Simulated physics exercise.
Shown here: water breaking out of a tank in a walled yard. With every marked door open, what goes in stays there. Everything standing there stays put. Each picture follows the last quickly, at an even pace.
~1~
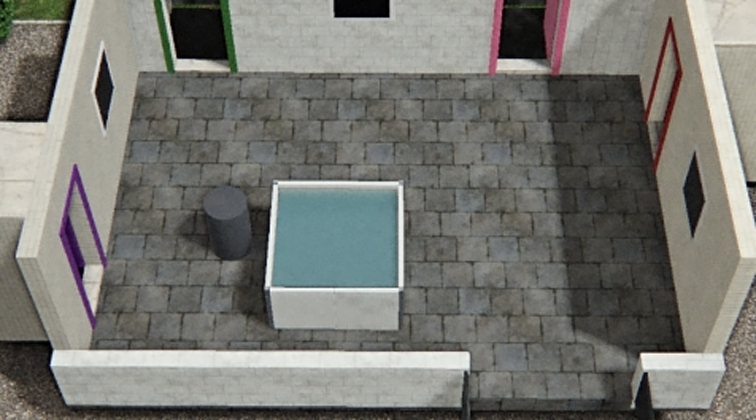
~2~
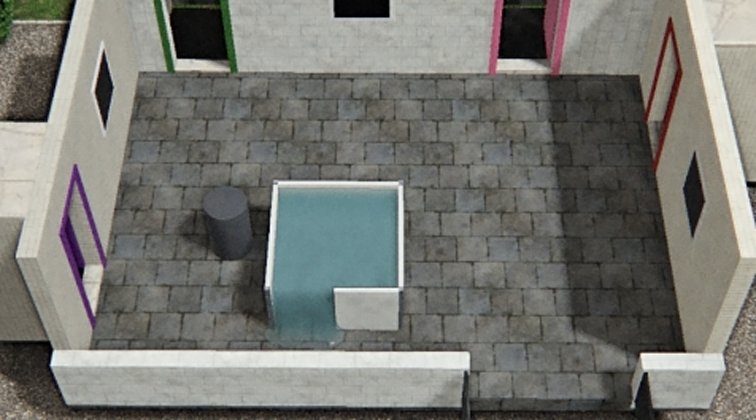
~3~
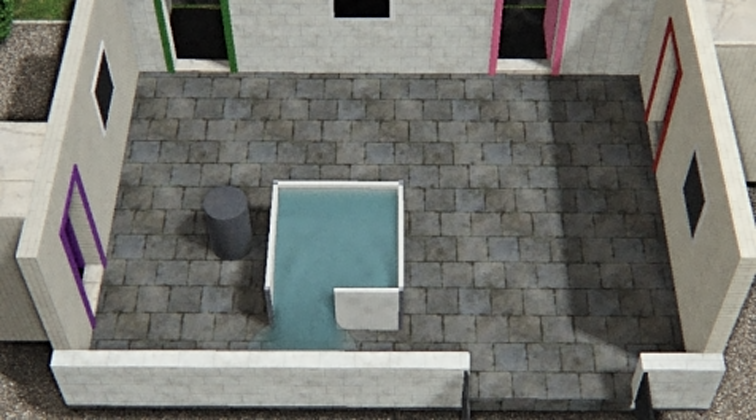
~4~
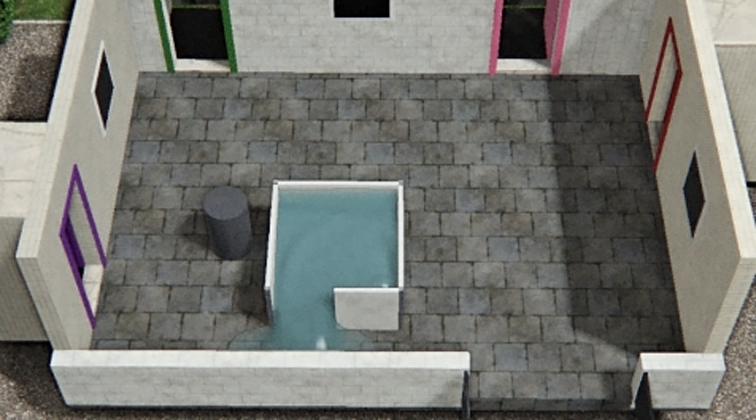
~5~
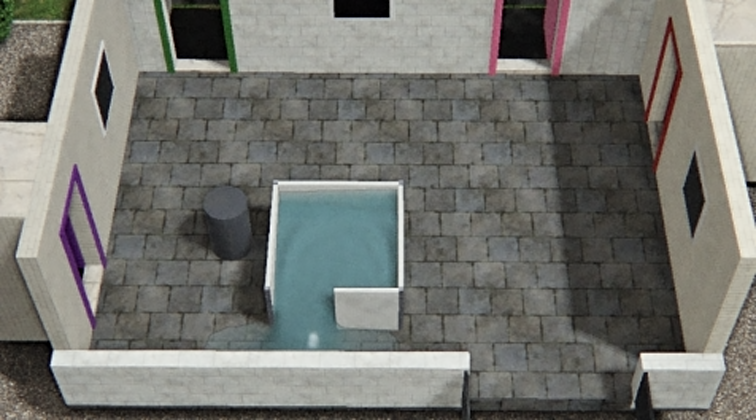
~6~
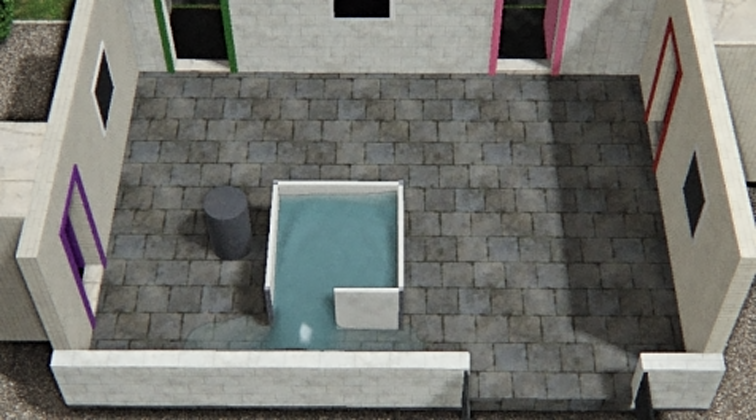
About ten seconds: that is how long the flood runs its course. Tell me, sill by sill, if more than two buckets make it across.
The pink door stays inside what's allowed there. The purple door goes beyond what's allowed there. The green door goes beyond what's allowed there. The red door stays inside what's allowed there.
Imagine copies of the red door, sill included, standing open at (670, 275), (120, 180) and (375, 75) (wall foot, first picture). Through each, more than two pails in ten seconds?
The first new doorway tops it, the second comes up short, the third comes up short.
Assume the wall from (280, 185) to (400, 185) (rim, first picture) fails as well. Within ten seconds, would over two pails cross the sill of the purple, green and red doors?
Going door by door, the purple door remains beneath it, the green door crosses the threshold, and the red door crosses the threshold.
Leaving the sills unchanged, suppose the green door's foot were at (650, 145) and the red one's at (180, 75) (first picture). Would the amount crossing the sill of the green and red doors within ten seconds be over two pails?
I'd say green falls short, while red overflows.
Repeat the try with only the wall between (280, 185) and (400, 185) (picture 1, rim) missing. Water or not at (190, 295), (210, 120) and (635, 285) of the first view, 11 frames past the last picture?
Log: Point 1 unreached; point 2 inundated; point 3 unreached.
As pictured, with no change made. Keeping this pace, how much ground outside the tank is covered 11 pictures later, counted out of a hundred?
My estimate is roughly 35 percent.
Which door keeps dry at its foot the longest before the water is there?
My answer: The door marked pink.
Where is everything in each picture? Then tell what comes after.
Still water in the tank at (336, 238), in the first frame.
Water pours out at (305, 314) and has run to (268, 330), in the second frame.
The front is at a hidden place, out from the gap at (305, 315), in the third frame.
Water pours out at (305, 316) and has run to a hidden place, in the fourth frame.
The front is at a hidden place, out from the gap at (305, 316), in the fifth frame.
Water pours out at (305, 315) and has run to a hidden place, in the sixth frame.
A moment on, water covers 20 % of the floor; the pink door not reached, the purple door wet at the sill, nothing in, the green door not reached, the red door not reached.
Next, water covers 35 % of the floor; the pink door not reached, the purple door over two buckets in, the green door not reached, the red door not reached.
Then, water covers 50 % of the floor; the pink door not reached, the purple door far over two buckets in, the green door wet at the sill, nothing in, the red door wet at the sill, nothing in.
Later, water covers 75 % of the floor; the pink door wet at the sill, nothing in, the purple door far over two buckets in, the green door over two buckets in, the red door wet at the sill, nothing in.
In the end, water covers 95 % of the floor; the pink door wet at the sill, nothing in, the purple door far over two buckets in, the green door far over two buckets in, the red door wet at the sill, nothing in.
